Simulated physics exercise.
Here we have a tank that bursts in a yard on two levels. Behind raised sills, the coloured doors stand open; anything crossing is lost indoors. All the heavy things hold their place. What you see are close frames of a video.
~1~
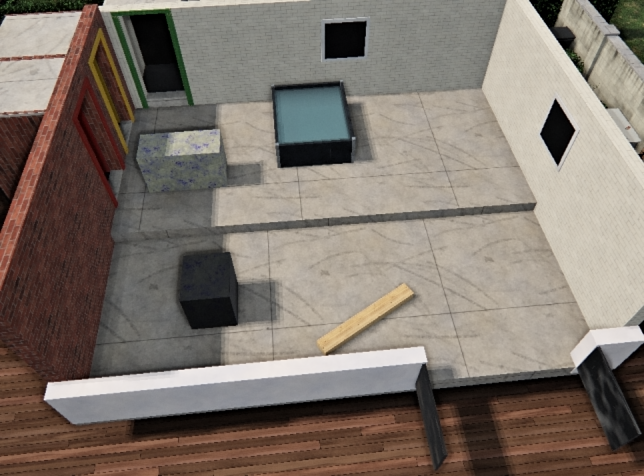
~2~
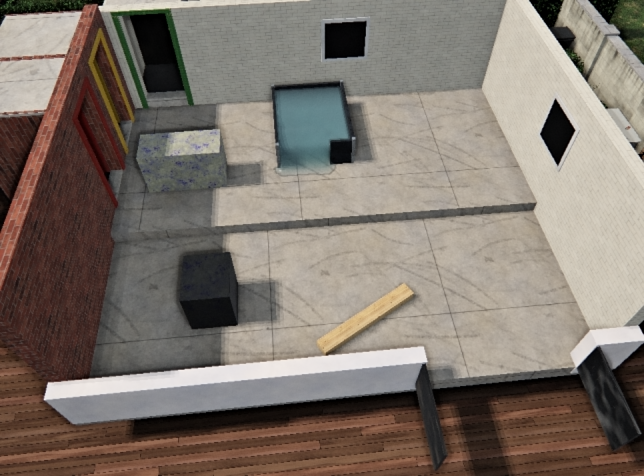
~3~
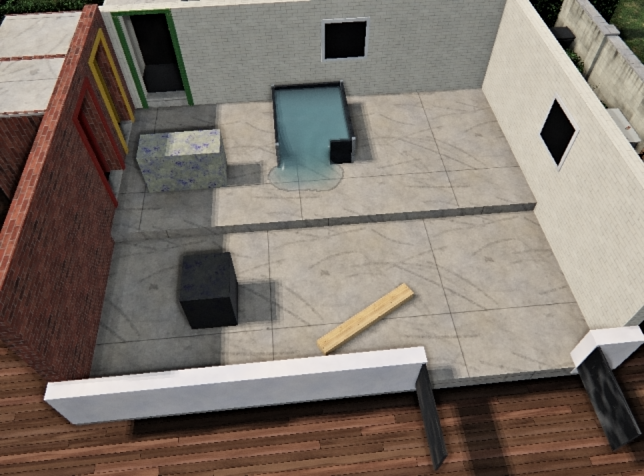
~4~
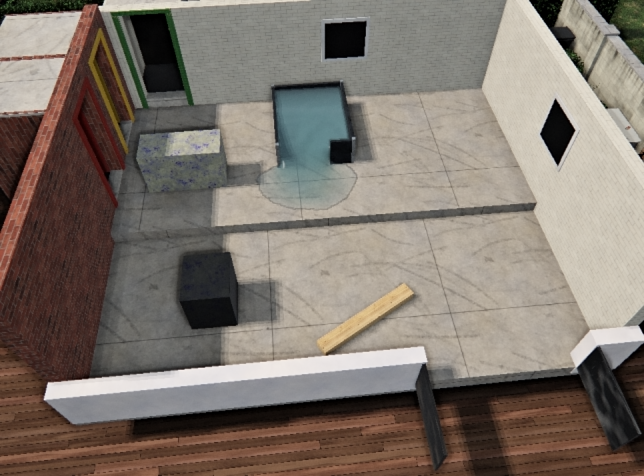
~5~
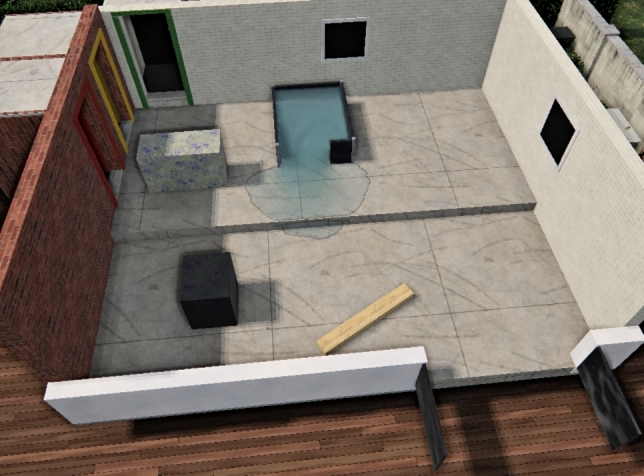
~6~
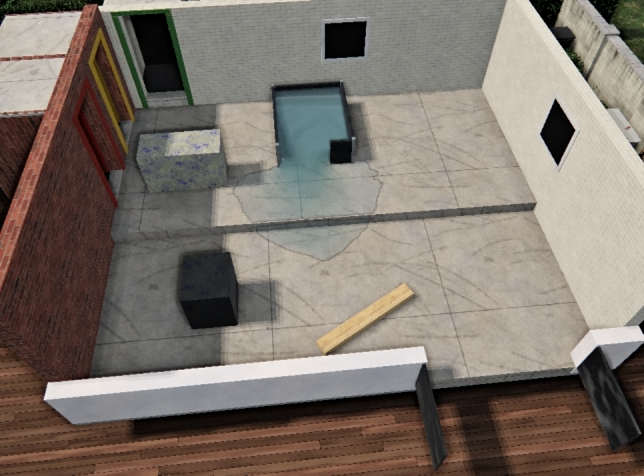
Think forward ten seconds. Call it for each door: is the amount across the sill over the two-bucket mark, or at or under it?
My call: The yellow door at or under the mark, the red door at or under the mark, the green door at or under the mark.
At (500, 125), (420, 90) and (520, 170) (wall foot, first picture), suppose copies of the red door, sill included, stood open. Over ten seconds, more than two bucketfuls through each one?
Well, the first one doesn't reach it, the next doesn't reach it, and the last doesn't reach it.
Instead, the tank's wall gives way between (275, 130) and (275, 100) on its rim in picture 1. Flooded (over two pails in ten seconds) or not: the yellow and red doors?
In brief, the yellow door exceeds the mark and the red door exceeds the mark.
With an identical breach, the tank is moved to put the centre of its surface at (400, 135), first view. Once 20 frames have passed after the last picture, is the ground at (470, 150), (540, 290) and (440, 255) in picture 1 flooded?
Bone-dry, soaked, soaked.
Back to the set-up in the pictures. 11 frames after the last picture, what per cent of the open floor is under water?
Roughly 30 %.
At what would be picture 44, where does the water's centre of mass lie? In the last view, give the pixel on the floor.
Point: (297, 257).
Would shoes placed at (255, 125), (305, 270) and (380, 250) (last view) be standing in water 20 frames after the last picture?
Lab note, in the order given: Unwetted, wet through, wet through.
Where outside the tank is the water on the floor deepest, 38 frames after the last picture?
Look close to (190, 298).
A moment on, water covers 20 % of the floor; the yellow door not reached, the red door not reached, the green door not reached.
Next, water covers 30 % of the floor; the yellow door not reached, the red door not reached, the green door not reached.
Then, water covers 40 % of the floor; the yellow door not reached, the red door not reached, the green door not reached.
Later, water covers 50 % of the floor; the yellow door not reached, the red door not reached, the green door not reached.
In the end, water covers 45 % of the floor; the yellow door not reached, the red door not reached, the green door not reached.
